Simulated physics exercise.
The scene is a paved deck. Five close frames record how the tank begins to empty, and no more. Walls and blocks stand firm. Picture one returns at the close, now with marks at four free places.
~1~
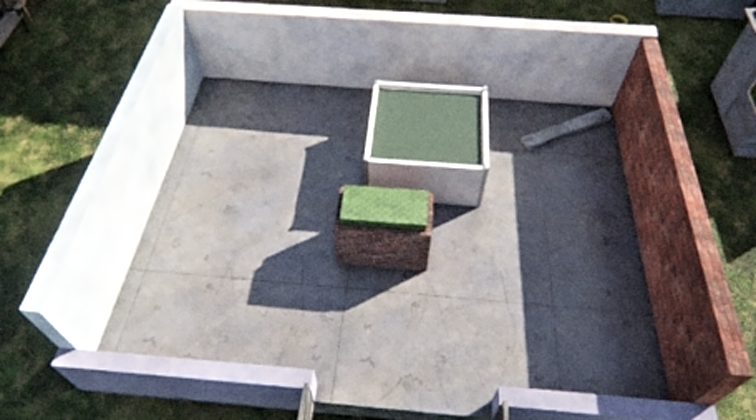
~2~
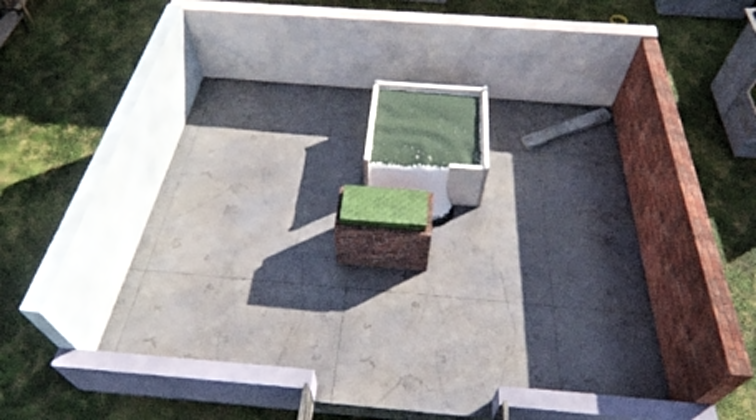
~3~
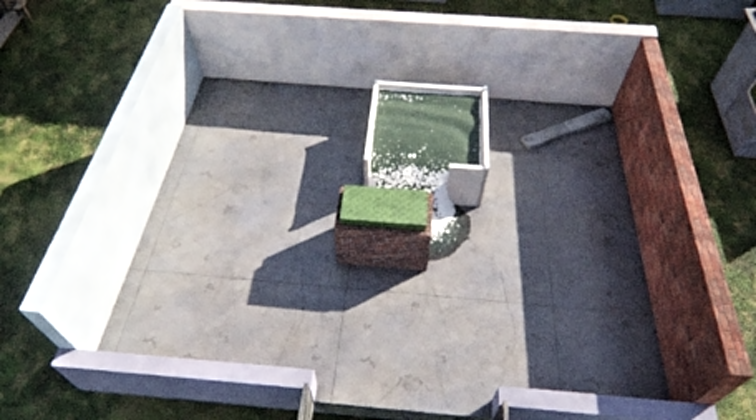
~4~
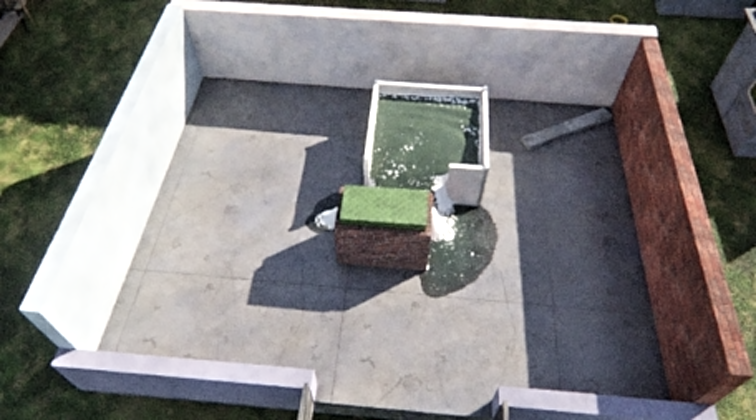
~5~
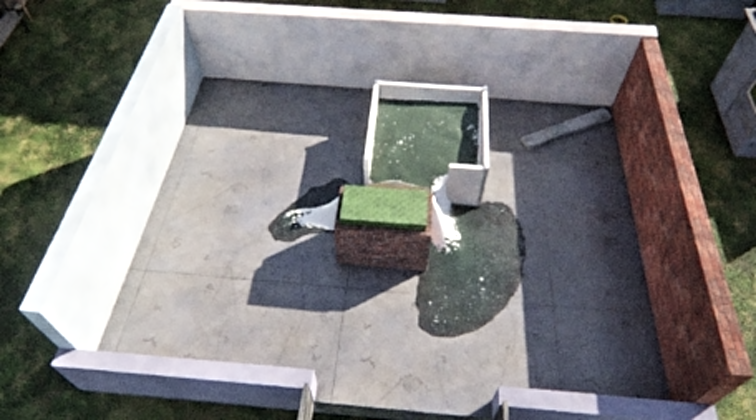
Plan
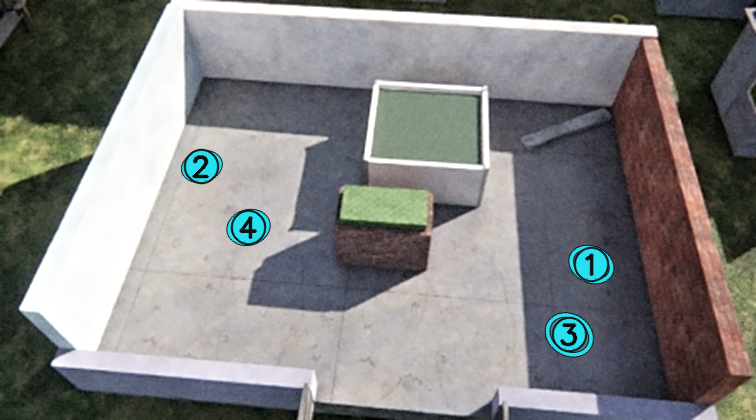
Water pours from a white tank, splits around a grass-topped brick block and spreads across paving.
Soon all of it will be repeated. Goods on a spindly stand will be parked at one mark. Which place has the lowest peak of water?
4 works best here.
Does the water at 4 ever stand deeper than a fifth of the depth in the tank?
No, it does not.
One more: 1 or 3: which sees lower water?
The answer is 1.
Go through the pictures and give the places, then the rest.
Tank full, its middle at (428, 126); open gate at (405, 382), in the first frame.
Water covers 1 % of the ground, its front hidden from here, in the second frame.
Front seen at (438, 254), 3 % of the ground wet, in the third frame.
Front seen at (453, 287), 6 % of the ground wet, in the fourth frame.
Front seen at (469, 326), 11 % of the ground wet, in the fifth frame.
On the marked copy, 1 at (591, 264); 2 at (201, 166); 3 at (569, 334); 4 at (248, 227).
With 1, the water peaks at about 15 % of the depth that stood in the tank.
With 2, the water peaks at about 17 % of the depth that stood in the tank.
With 3, the water peaks at about 23 % of the depth that stood in the tank.
With 4, the water peaks at about 8 % of the depth that stood in the tank.
